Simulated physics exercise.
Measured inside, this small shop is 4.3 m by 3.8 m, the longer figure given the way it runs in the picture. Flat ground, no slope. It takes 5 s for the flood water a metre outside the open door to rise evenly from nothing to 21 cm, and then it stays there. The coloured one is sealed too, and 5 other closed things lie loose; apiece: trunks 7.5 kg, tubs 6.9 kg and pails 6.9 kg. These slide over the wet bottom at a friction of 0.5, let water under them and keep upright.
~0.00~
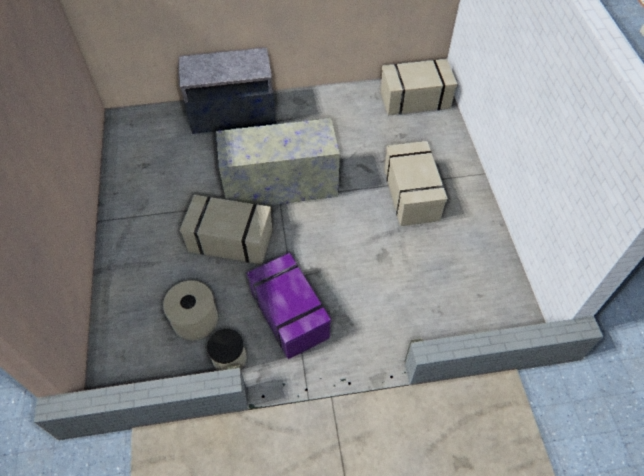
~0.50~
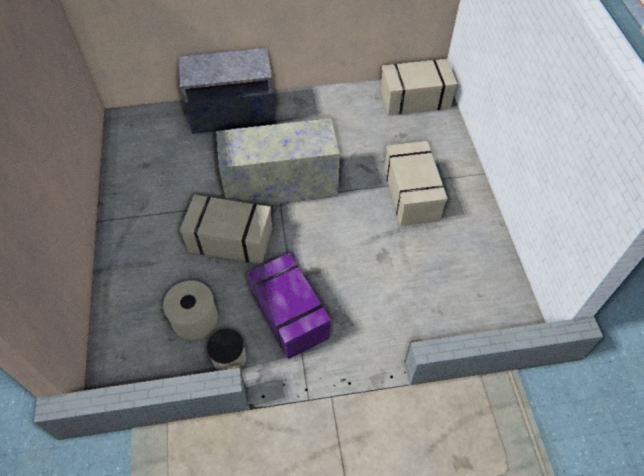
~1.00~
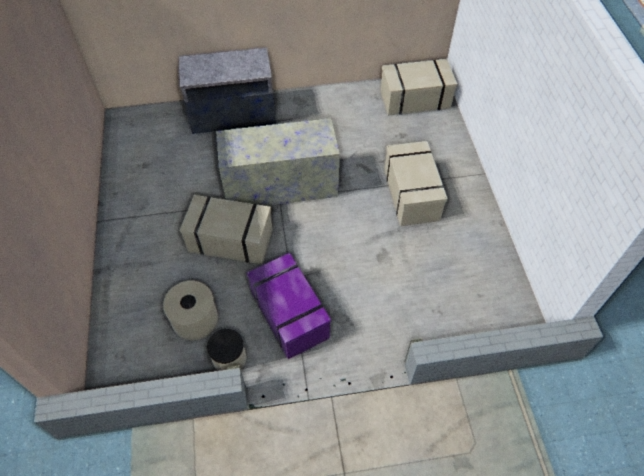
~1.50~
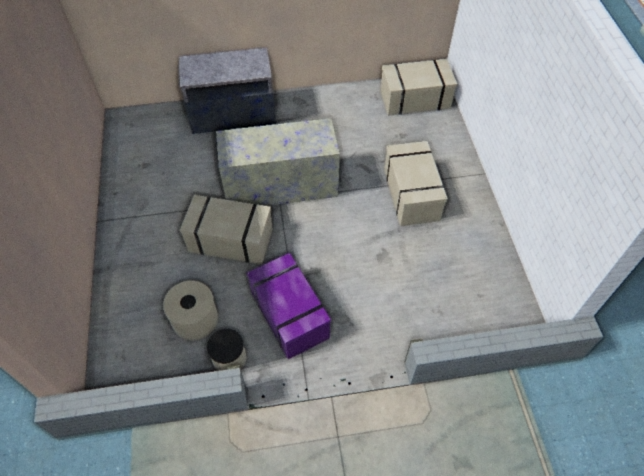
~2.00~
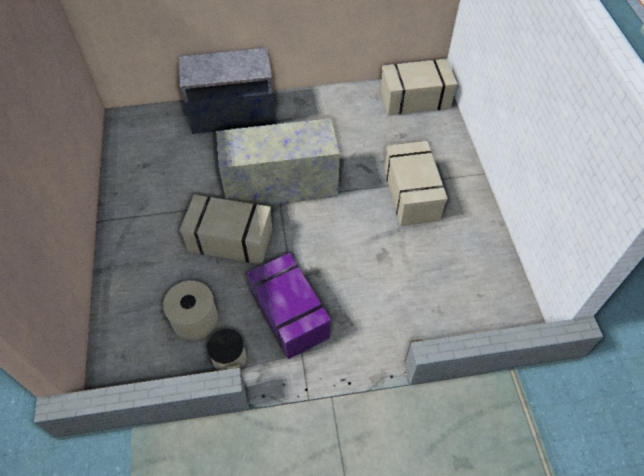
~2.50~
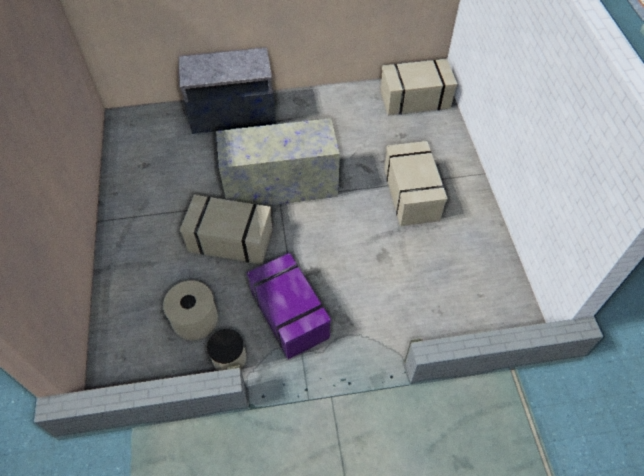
Small walled shop holding a purple trunk, other boxes and tubs, all staying still as water spreads outside and reaches the front opening.
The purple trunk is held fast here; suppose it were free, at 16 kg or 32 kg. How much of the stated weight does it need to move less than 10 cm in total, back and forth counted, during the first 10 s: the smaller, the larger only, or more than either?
It needs more than either.
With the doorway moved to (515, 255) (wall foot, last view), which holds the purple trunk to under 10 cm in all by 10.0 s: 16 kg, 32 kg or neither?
With that change, both options fail.
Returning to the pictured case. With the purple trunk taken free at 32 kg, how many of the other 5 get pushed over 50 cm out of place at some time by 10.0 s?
By my count, 4.
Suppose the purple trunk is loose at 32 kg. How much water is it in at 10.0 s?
Something like 9 centimetres.
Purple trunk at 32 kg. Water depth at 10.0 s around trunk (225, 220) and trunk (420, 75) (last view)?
About 11 and 10 cm.
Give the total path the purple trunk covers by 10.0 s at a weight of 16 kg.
All together it comes to about 300 cm.
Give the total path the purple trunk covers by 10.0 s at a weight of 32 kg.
Roughly 120 centimetres altogether.
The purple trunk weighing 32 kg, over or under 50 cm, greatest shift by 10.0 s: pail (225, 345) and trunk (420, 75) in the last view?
Respectively: Threshold not reached and threshold exceeded.
After 3.5 s the purple trunk would be 9 cm from its start with 16 kg and 0 cm from its start with 32 kg; 4 cm of water round it then.
After 4.5 s the purple trunk would be 34 cm from its start with 16 kg and 5 cm from its start with 32 kg; 6 cm of water round it then.
After 7.0 s the purple trunk would be 135 cm from its start with 16 kg and 94 cm from its start with 32 kg; 8 cm of water round it then.
After 10.0 s the purple trunk would be 250 cm from its start with 16 kg and 118 cm from its start with 32 kg; 9 cm of water round it then.
